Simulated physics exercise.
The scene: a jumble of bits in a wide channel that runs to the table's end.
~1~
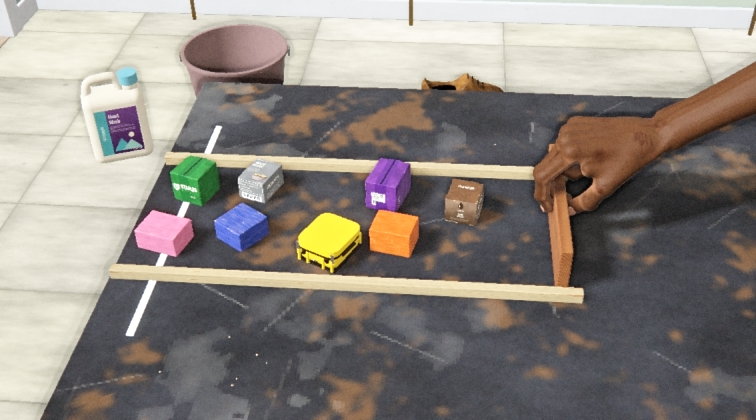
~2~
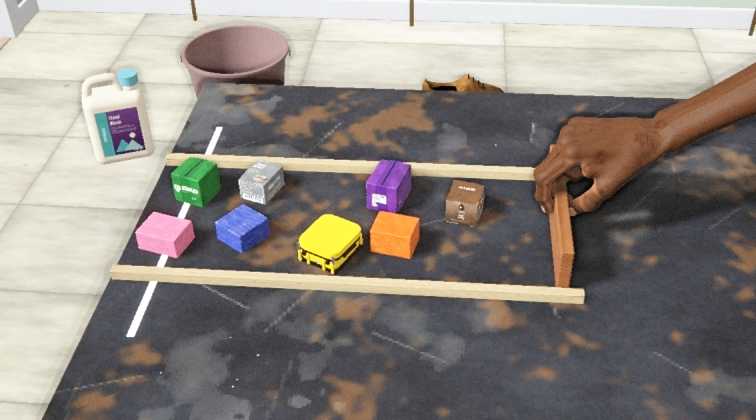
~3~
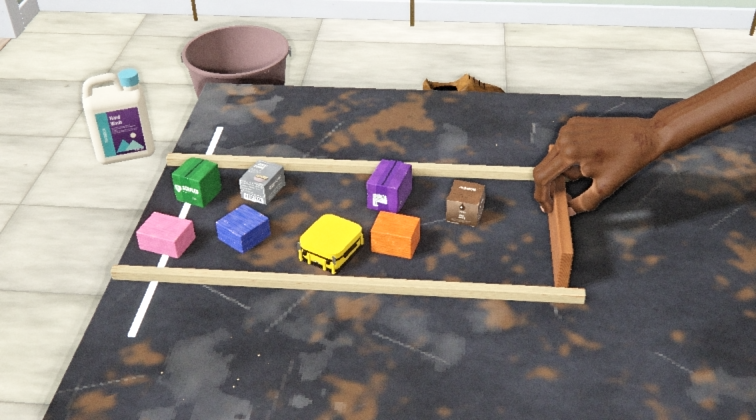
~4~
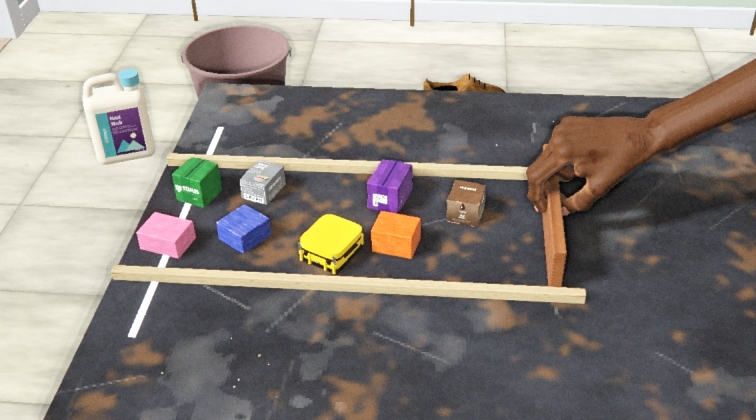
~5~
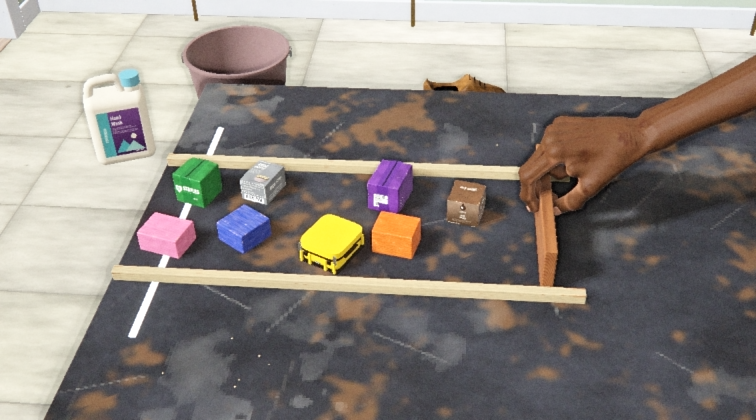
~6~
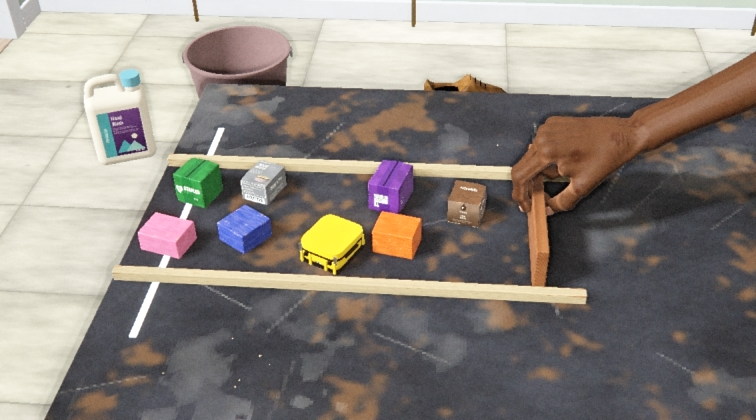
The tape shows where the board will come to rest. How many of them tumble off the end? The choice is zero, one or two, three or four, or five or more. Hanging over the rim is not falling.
The number that fall off is five or more.
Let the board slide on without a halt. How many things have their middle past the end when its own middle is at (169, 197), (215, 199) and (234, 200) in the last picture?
The counts: 5, 2 and 1.
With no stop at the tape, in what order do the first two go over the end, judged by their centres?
They are the pink block, then the green box.
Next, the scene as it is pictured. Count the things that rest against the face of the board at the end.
3 of them.
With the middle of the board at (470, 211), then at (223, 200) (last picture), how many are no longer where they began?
By then 1, and 8.
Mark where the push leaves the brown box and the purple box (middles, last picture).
First (173, 191), then (179, 164).
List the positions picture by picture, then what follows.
Pink block (165, 234); green box (196, 181); blue block (242, 227); board (558, 214); tape (181, 216), in the first frame.
Green box (196, 181); yellow case (331, 244), in the second frame.
Blue block (243, 228); brown box (466, 204), in the third frame.
Pink block (167, 235); purple box (390, 186), in the fourth frame.
Green box (198, 182); board (544, 213), in the fifth frame.
Pink block (167, 235); green box (198, 182); blue block (245, 229); board (537, 213); tape (184, 217), in the sixth frame.
Soon after, none off yet; pink block at rest near (167, 235); green box at rest near (198, 182); blue block at rest near (245, 229).
After that, none off yet; pink block at rest near (167, 235); green box at rest near (198, 182); blue block displaced about its own width near (206, 216).
In the end, the number that fall off is five or more; gone, yellow case, grey box, blue block, green box and pink block.
